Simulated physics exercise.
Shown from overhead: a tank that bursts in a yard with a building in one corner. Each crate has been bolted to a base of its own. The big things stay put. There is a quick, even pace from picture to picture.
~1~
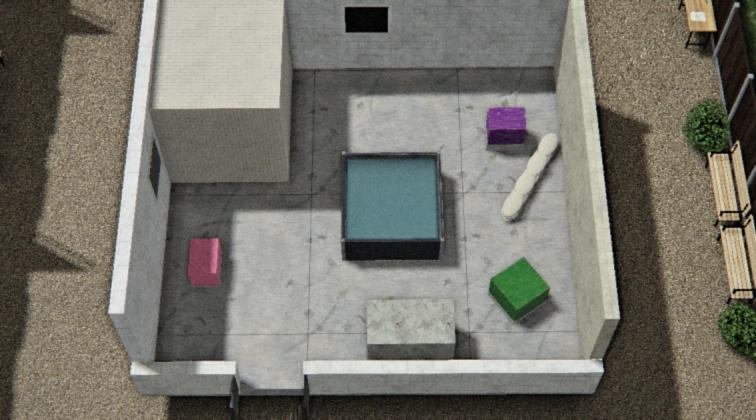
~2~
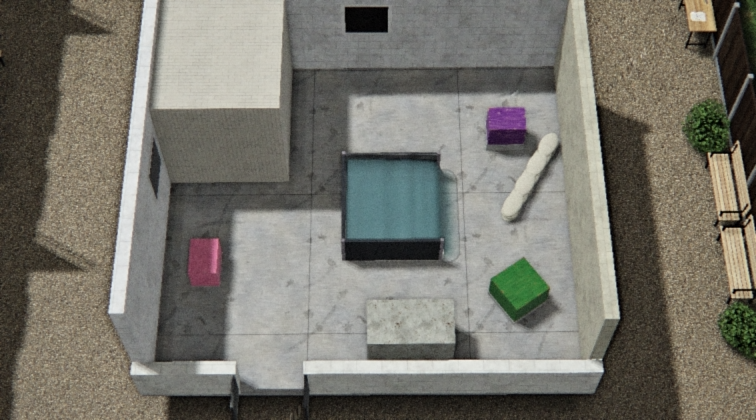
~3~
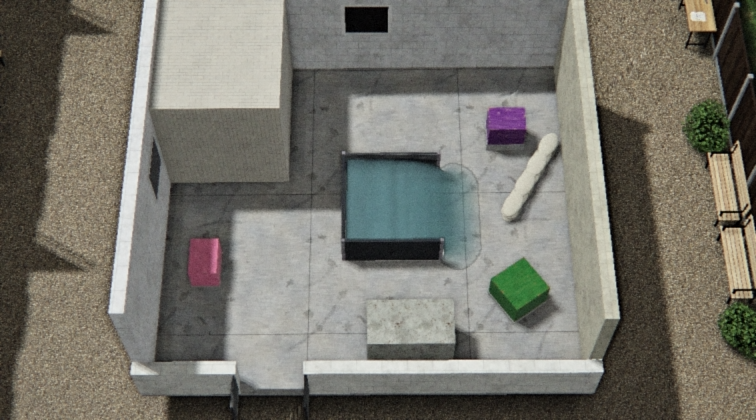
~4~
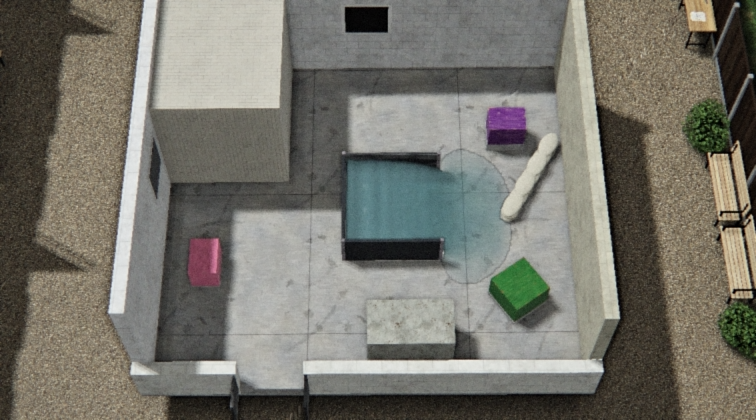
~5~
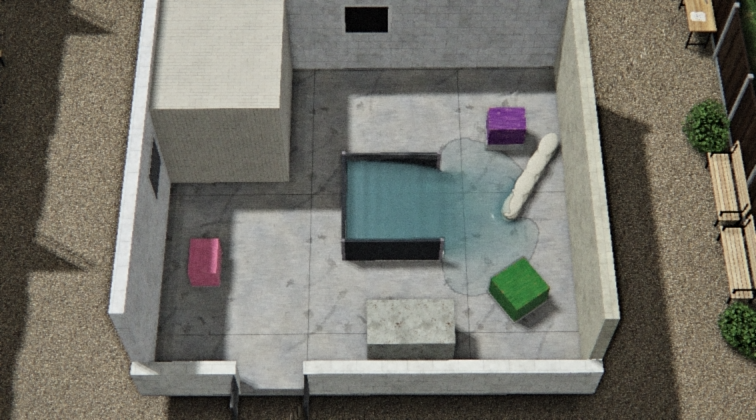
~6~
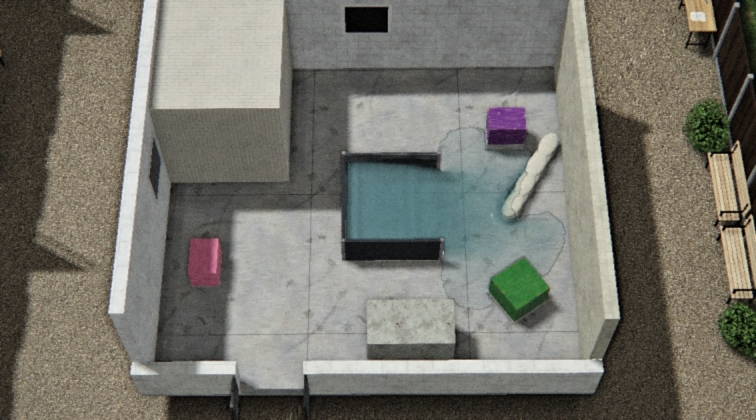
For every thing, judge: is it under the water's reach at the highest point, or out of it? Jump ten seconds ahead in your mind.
Purple crate: Within reach, so wet; pink crate: Within reach, so wet; green crate: Within reach, so wet.
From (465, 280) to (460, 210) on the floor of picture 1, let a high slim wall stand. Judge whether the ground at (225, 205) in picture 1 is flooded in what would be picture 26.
At that place: No water.
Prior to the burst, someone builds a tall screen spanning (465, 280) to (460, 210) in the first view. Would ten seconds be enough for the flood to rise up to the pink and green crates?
As I see it, pink is reached, while green is reached.
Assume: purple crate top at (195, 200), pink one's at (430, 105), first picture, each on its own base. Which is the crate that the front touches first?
The green-painted one is first.
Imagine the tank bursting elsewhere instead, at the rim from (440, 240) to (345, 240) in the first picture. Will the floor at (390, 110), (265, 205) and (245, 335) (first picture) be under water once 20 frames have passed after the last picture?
One by one, they turn out not soaked, not soaked and drenched.
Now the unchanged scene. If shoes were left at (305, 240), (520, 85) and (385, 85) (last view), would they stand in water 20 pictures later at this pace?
Going through them one by one, the first is spared, the second waterlogged and the third waterlogged.
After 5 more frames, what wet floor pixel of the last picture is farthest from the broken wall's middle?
Near (552, 96).
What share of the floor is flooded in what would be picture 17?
Roughly 35 percent, I reckon.
A moment on, water covers 20 % of the floor; the purple crate water round its plinth, the pink crate not reached, the green crate water round its plinth.
Next, water covers 35 % of the floor; the purple crate water round its plinth, the pink crate not reached, the green crate water round its plinth.
Then, water covers 50 % of the floor; the purple crate water round its plinth, the pink crate not reached, the green crate water round its plinth.
Later, water covers 75 % of the floor; the purple crate water round its plinth, the pink crate not reached, the green crate water round its plinth.
In the end, water covers 95 % of the floor; the purple crate was topped, the pink crate was topped, the green crate was topped.
